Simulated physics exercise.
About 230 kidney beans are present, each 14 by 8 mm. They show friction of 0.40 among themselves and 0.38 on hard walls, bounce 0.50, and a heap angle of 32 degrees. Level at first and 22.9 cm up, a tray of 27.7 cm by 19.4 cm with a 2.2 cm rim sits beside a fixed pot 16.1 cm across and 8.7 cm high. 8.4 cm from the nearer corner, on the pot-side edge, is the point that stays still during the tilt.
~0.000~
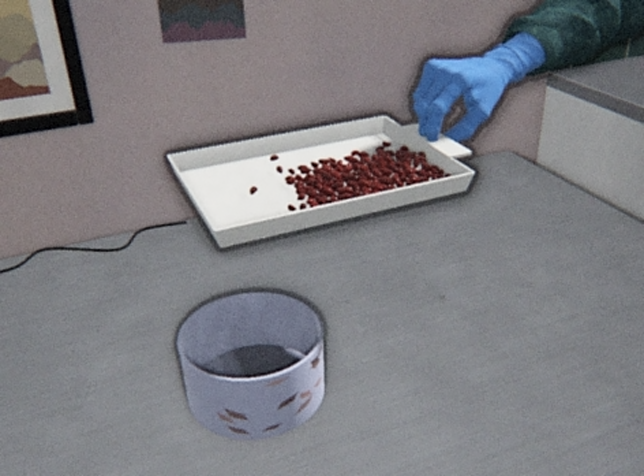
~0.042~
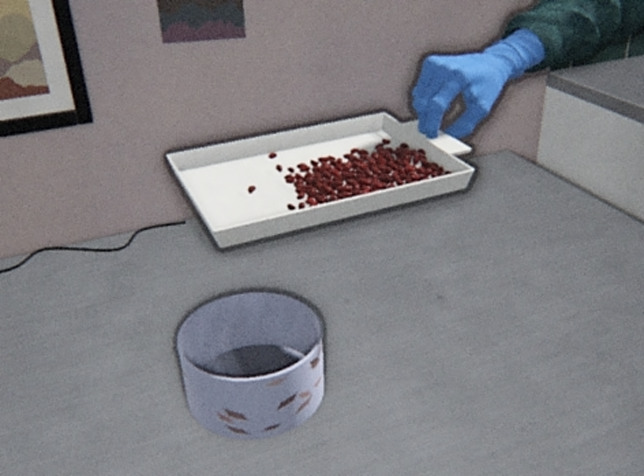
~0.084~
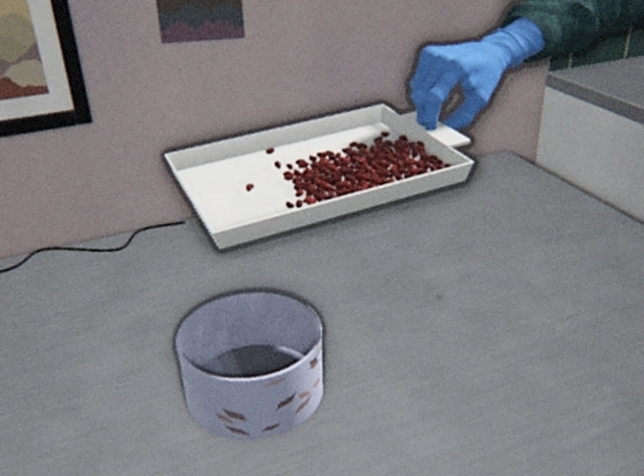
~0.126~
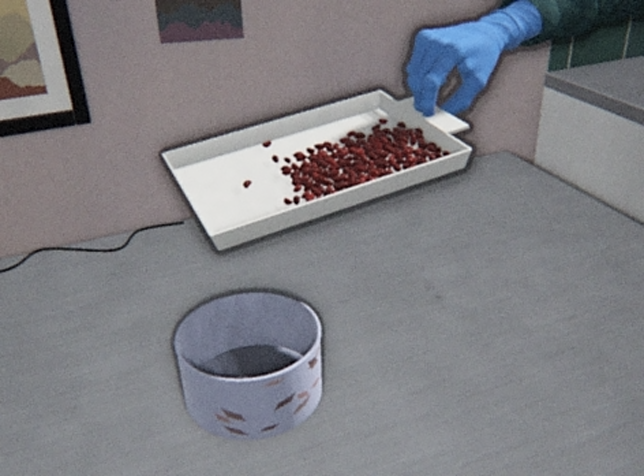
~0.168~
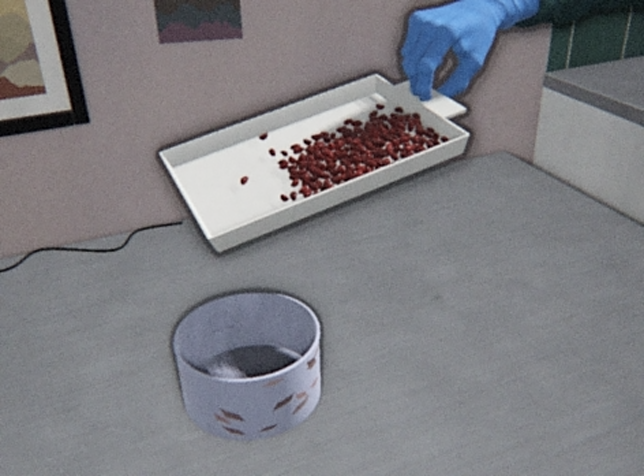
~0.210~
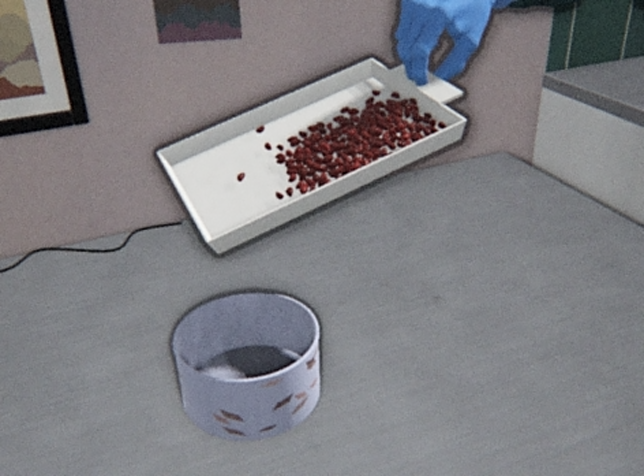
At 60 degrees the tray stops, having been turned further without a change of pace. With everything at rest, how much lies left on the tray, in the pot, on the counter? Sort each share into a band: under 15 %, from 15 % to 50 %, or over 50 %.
Tray: From 15 % to 50 %; pot: Under 15 %; counter: Over 50 %.
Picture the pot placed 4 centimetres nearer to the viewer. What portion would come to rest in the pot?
In that setup it would come to near 5 per cent.
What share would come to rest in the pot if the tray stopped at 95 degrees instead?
It would land at about 20 percent.
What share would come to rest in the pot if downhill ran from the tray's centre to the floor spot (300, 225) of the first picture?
I'd estimate about 25 %.
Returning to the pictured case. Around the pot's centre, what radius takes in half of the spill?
Roughly 22 cm.
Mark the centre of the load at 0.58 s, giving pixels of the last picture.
Load centre, approx.: (254, 166) px.
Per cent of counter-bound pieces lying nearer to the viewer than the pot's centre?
Roughly 70 per cent.
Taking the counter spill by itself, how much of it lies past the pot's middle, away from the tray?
About 100 %.
After 0.43 s, tilt 38 degrees; the tray holds 100 %, the pot 0 %.
After 0.58 s, tilt 54 degrees; the tray holds 100 %, the pot 0 %.
After 0.85 s, tilt 60 degrees; the tray holds 40 %, the pot 0 %.
At rest (2.3 s), tray 30 %, pot 5 %, counter 65 %.
